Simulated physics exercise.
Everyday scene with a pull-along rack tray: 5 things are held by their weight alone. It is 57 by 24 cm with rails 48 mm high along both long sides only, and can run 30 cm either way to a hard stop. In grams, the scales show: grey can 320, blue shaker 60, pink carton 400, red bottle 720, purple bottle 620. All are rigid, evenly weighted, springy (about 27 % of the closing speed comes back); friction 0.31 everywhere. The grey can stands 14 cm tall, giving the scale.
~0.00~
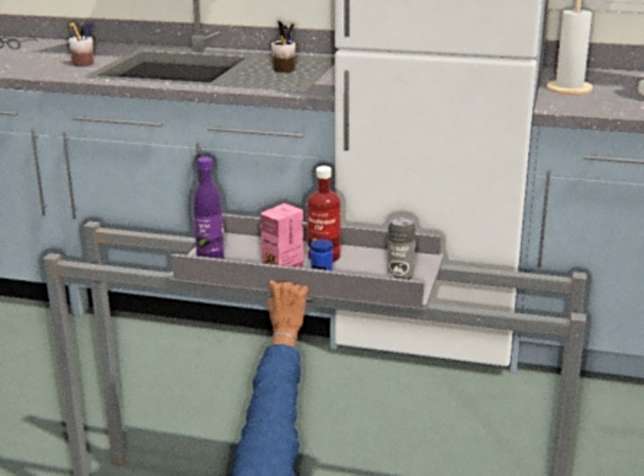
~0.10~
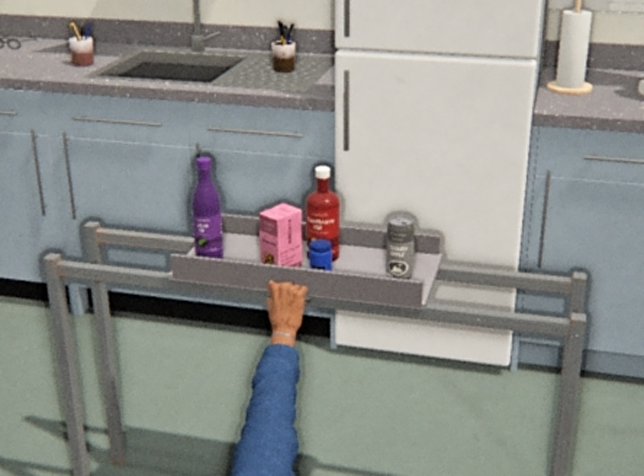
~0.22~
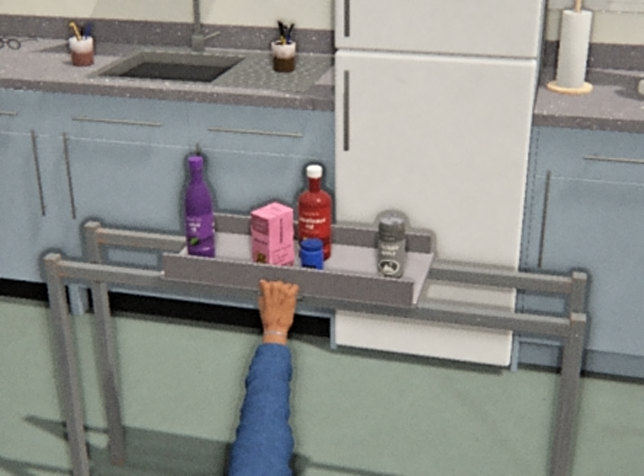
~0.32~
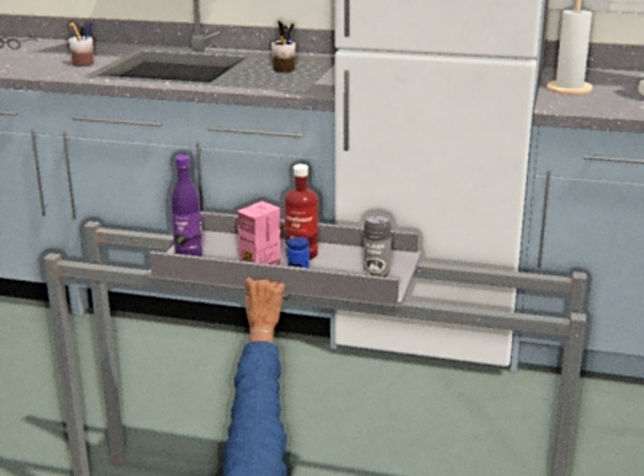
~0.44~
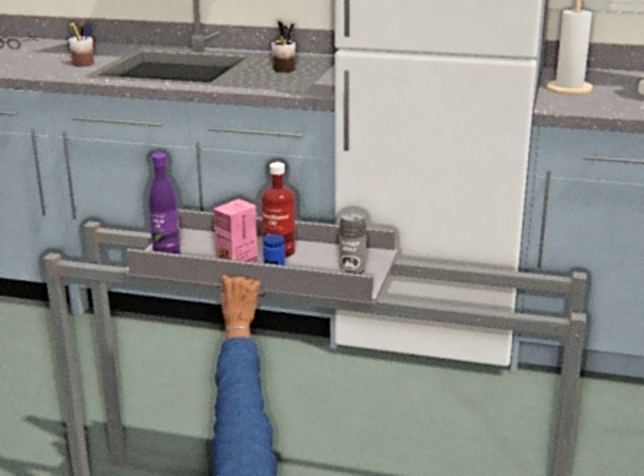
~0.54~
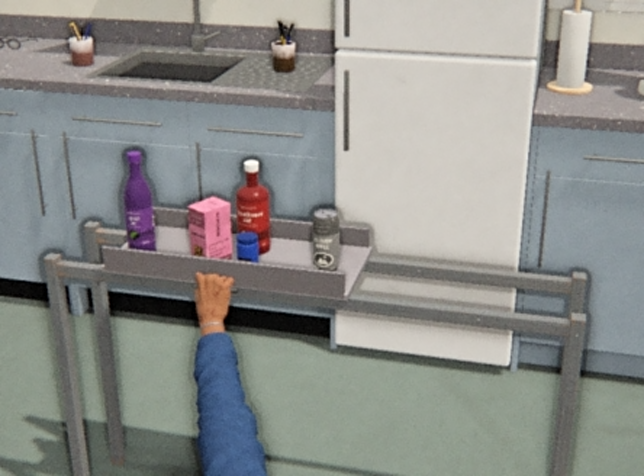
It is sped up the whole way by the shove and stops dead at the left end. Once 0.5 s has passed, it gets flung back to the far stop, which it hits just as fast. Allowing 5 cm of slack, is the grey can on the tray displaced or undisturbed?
Steady.
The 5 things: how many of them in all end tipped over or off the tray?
The tally is 1.
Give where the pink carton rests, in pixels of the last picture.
Its middle settles close to pixel (414, 254).
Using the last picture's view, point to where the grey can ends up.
Somewhere around (540, 264).
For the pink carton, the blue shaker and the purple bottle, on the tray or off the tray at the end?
Observed: Pink carton remains in bounds; blue shaker remains in bounds; purple bottle exits its support.
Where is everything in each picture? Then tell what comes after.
The first picture shows tray midway; grey can (401, 250); blue shaker (322, 263).
The second picture shows tray midway; red bottle (323, 214); purple bottle (207, 211).
The third picture shows tray moved 2 cm left; blue shaker (312, 262); pink carton (273, 240).
The fourth picture shows tray moved 5 cm left; red bottle (301, 212); purple bottle (186, 209).
The fifth picture shows tray moved 11 cm left; blue shaker (274, 257); pink carton (236, 236).
The sixth picture shows tray moved 17 cm left; grey can (326, 242); red bottle (253, 207).
Around 0.84 s, tray moved 30 cm left; purple bottle now off the tray; grey can shifted 9 cm near (235, 232); blue shaker shifted 9 cm.
Around 1.24 s, tray moved 30 cm left; grey can shifted 12 cm near (223, 232); pink carton shifted 12 cm; red bottle shifted 12 cm.
Around 2.14 s, tray moved 1 cm left; grey can shifted 12 cm near (344, 244); pink carton shifted 12 cm; red bottle shifted 12 cm.
Around 2.64 s, tray moved 30 cm right; grey can shifted 5 cm near (514, 261); pink carton shifted 6 cm; blue shaker shifted 6 cm.
Finally (3.2 s), off the tray, purple bottle; the other 4 still in place (within 5 cm). Final places as that camera would see them, grey can near (540, 264).
